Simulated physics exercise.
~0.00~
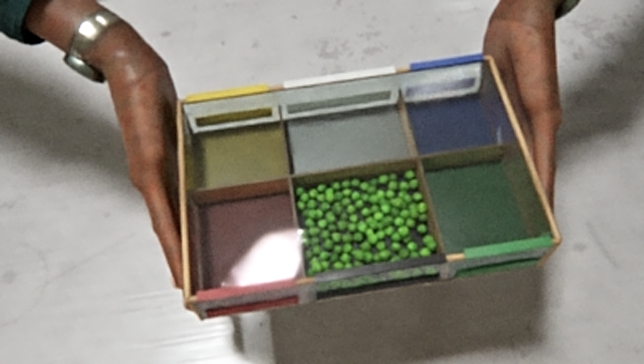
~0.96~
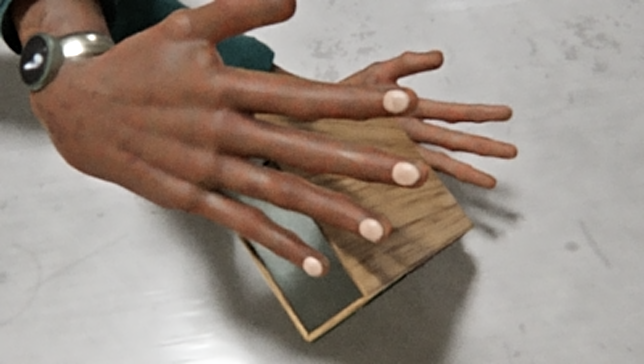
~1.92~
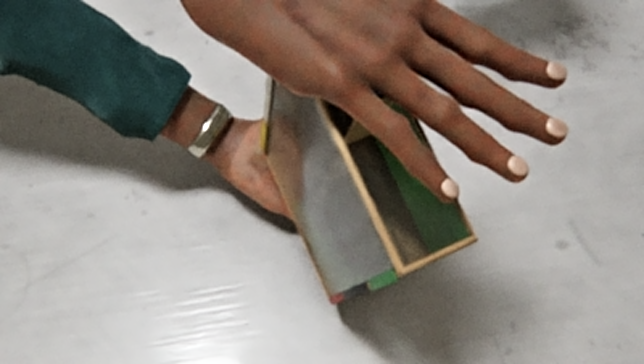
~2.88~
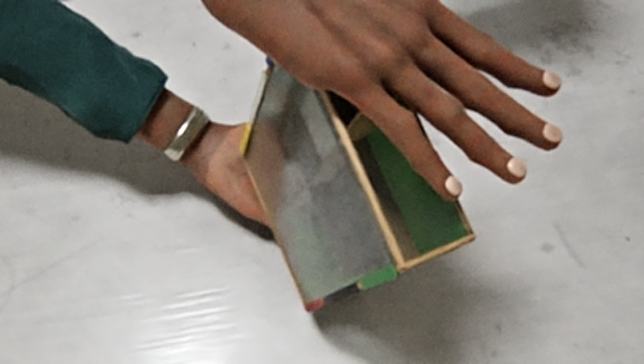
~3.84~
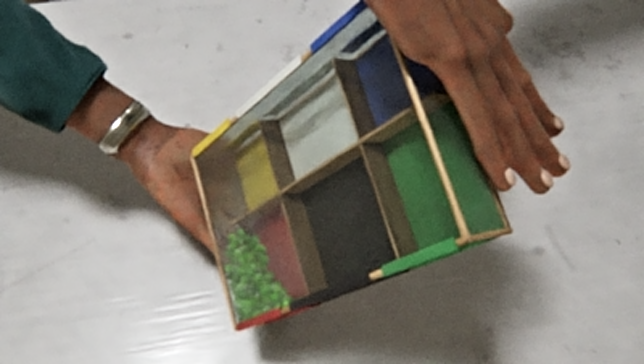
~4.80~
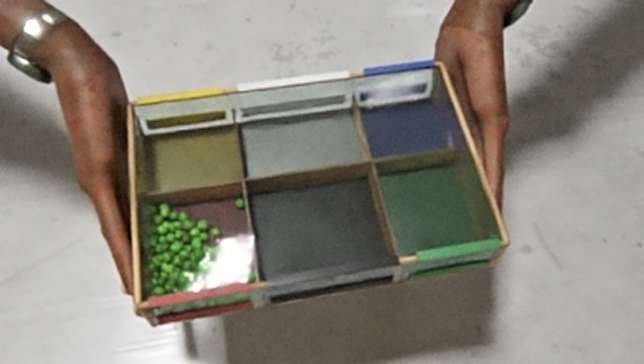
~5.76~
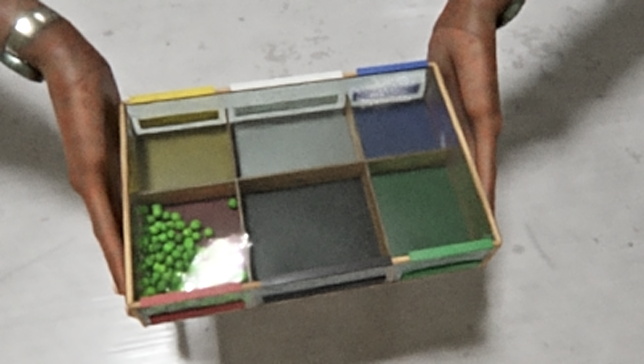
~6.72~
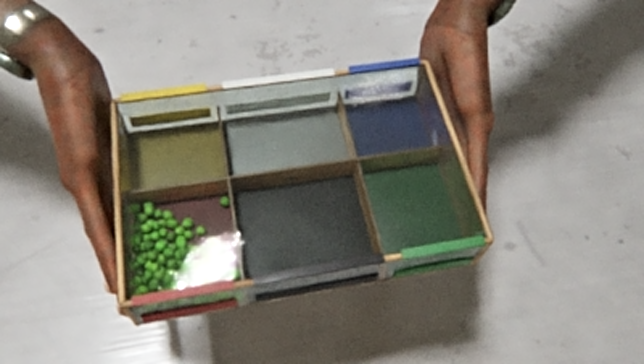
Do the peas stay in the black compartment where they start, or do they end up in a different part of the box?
They end up in a different part, with all of them in the red compartment at the lower left. The black, green, blue, white and yellow compartments are left empty.
